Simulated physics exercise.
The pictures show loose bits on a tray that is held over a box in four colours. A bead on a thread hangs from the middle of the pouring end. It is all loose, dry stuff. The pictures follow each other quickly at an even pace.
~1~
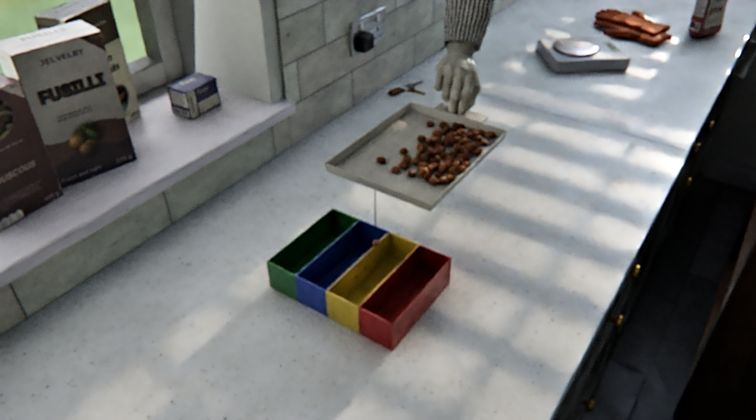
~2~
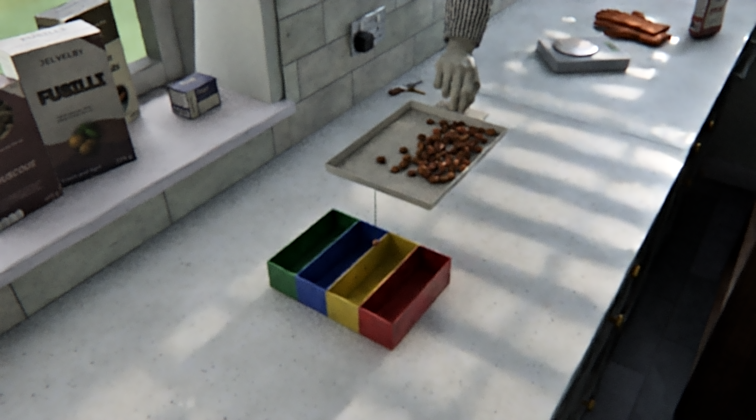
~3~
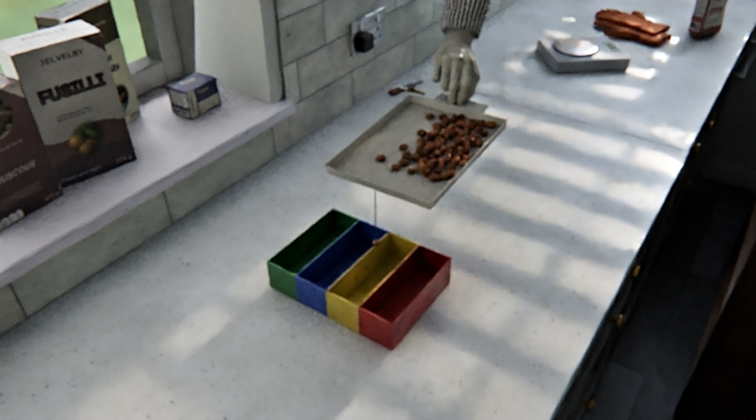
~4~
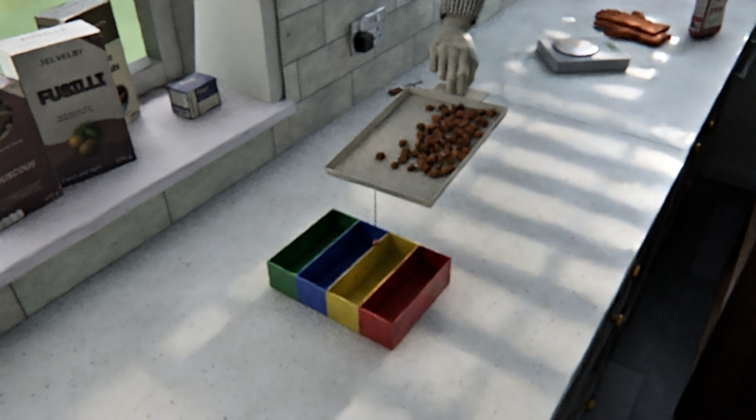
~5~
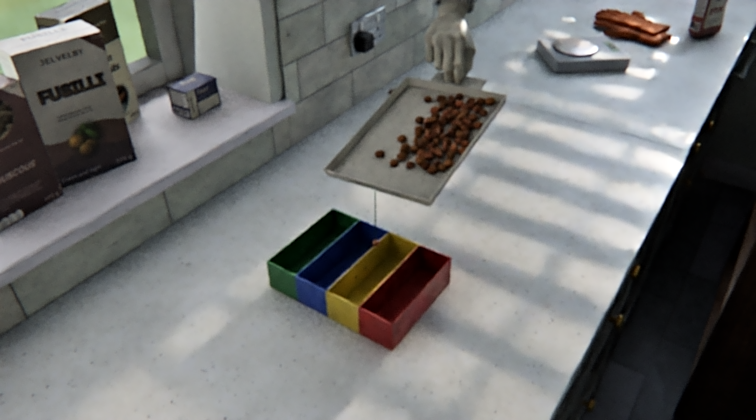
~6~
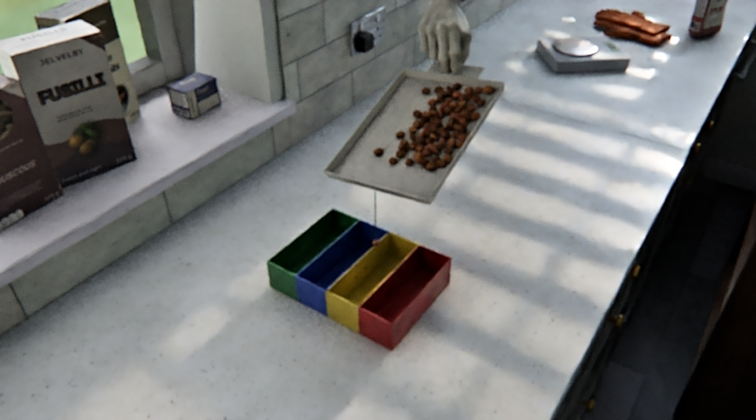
Gloved hand gradually tilting a tray of brown kibble toward its left corner above a green, blue, yellow and red box.
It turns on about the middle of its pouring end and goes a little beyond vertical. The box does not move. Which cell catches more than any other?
It favours the green compartment.
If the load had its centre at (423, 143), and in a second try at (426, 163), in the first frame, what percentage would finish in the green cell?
First some 60, then 40 per cent.
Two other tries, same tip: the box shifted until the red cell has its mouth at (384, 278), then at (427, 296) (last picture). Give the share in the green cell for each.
The first gives 20 %, the second 60 %.
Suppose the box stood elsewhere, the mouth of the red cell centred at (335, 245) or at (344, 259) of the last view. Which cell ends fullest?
The first try: The cell in red. The second: The yellow cell.
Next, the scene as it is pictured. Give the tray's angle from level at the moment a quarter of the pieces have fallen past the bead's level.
Around 75° of tilt.
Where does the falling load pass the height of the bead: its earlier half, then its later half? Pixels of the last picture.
Around (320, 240) and then (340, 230).
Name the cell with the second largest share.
The runner-up: The blue one.
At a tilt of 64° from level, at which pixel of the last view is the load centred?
Roughly at (351, 175).
Shortly afterwards, tray tipped steeply; the bulk on the tray; near a quarter falling or outside the box.
Next, tray tipped past a quarter turn; a little on the tray; near half in the green cell; near a quarter in the blue cell; only a few in the yellow cell; a little falling or outside the box.
Some moments later, tray tipped past a quarter turn; near half in the green cell; near a third in the blue cell; a little in the yellow cell; only a few falling or outside the box.
In the end, tray tipped past a quarter turn; near half in the green cell; near a third in the blue cell; a little in the yellow cell; none at all in the red cell; only a few outside the box.
